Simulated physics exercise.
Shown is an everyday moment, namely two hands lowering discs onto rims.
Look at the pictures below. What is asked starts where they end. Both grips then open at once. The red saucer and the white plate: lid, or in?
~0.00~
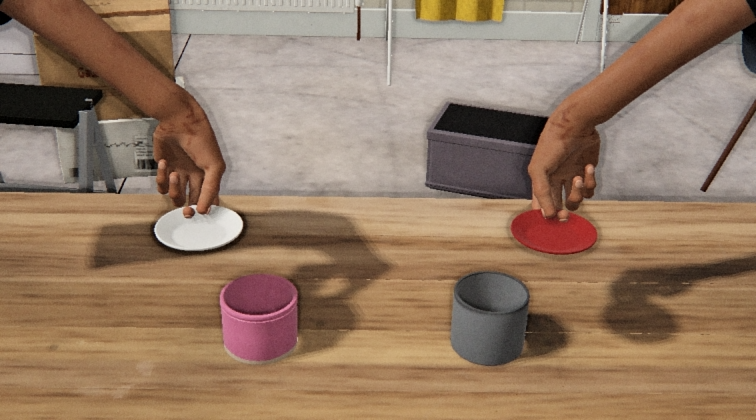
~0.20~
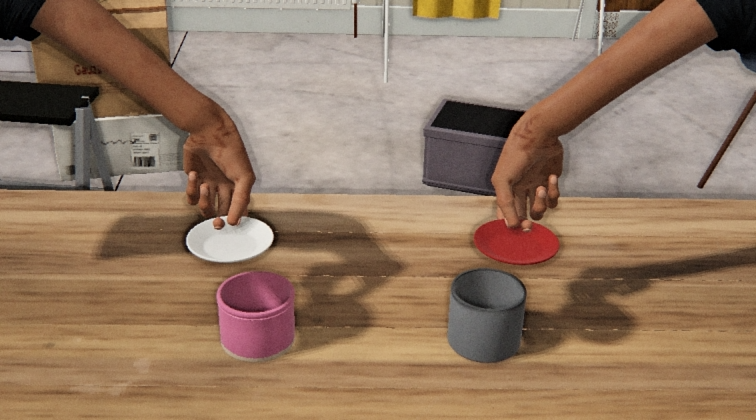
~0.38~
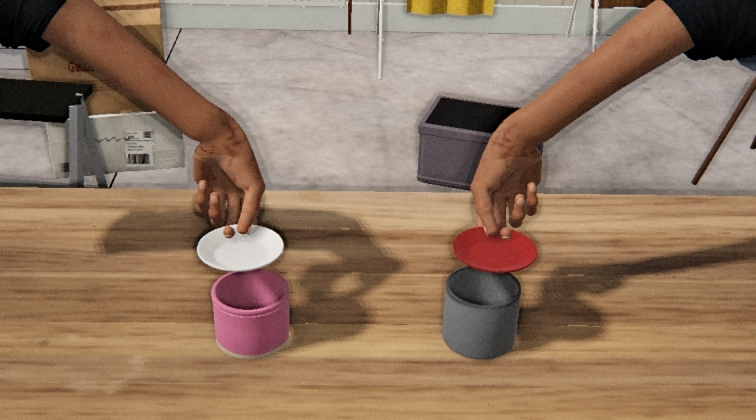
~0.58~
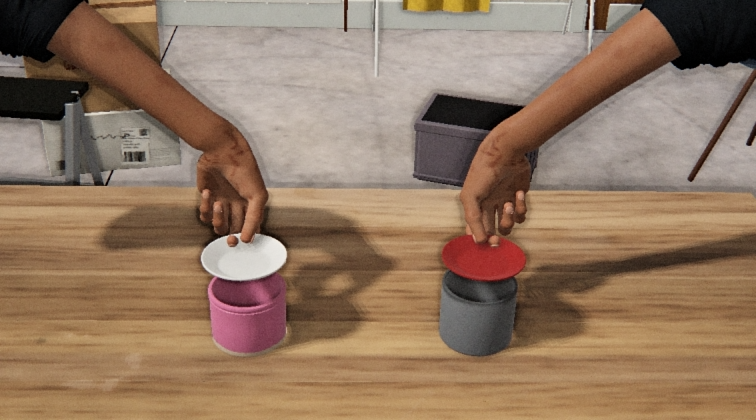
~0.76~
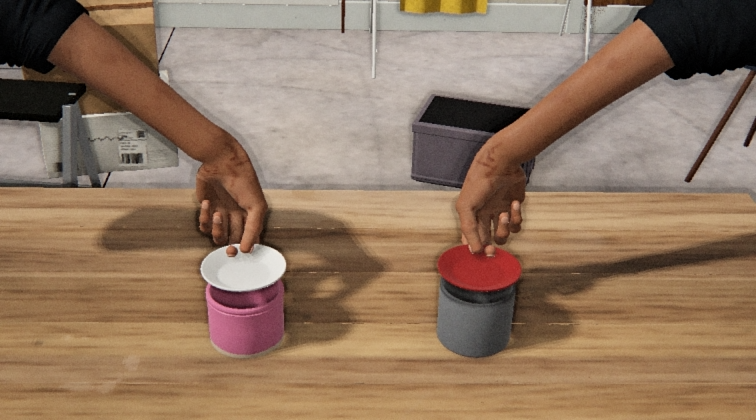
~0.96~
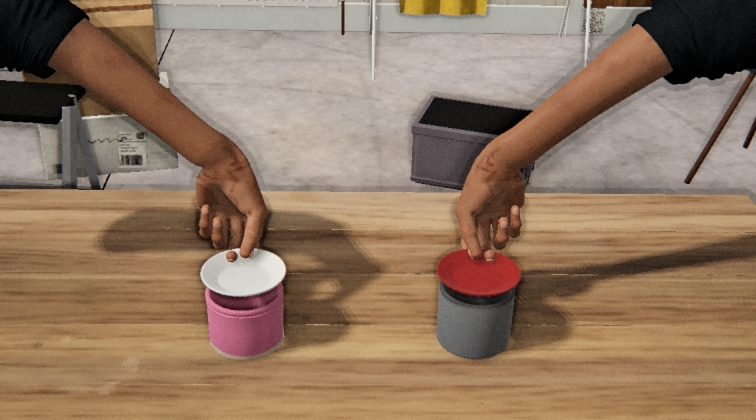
Red saucer - lid; white plate - lid.
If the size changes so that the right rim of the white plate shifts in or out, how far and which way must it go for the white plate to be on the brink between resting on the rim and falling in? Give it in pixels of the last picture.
The switch comes after a shift of some 8 pixels left.
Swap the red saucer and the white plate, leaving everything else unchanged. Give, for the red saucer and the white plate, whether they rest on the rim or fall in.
For the red saucer, it perches on top; for the white plate, it perches on top.
After 1.06 s, red saucer moving near (478, 280); white plate moving near (244, 285).
After 1.22 s, red saucer sitting on the rim near (478, 280); white plate sitting on the rim near (244, 285).
In the end (1.9 s), the red saucer rests on the rim, near (478, 280); the white plate rests on the rim, near (244, 285).
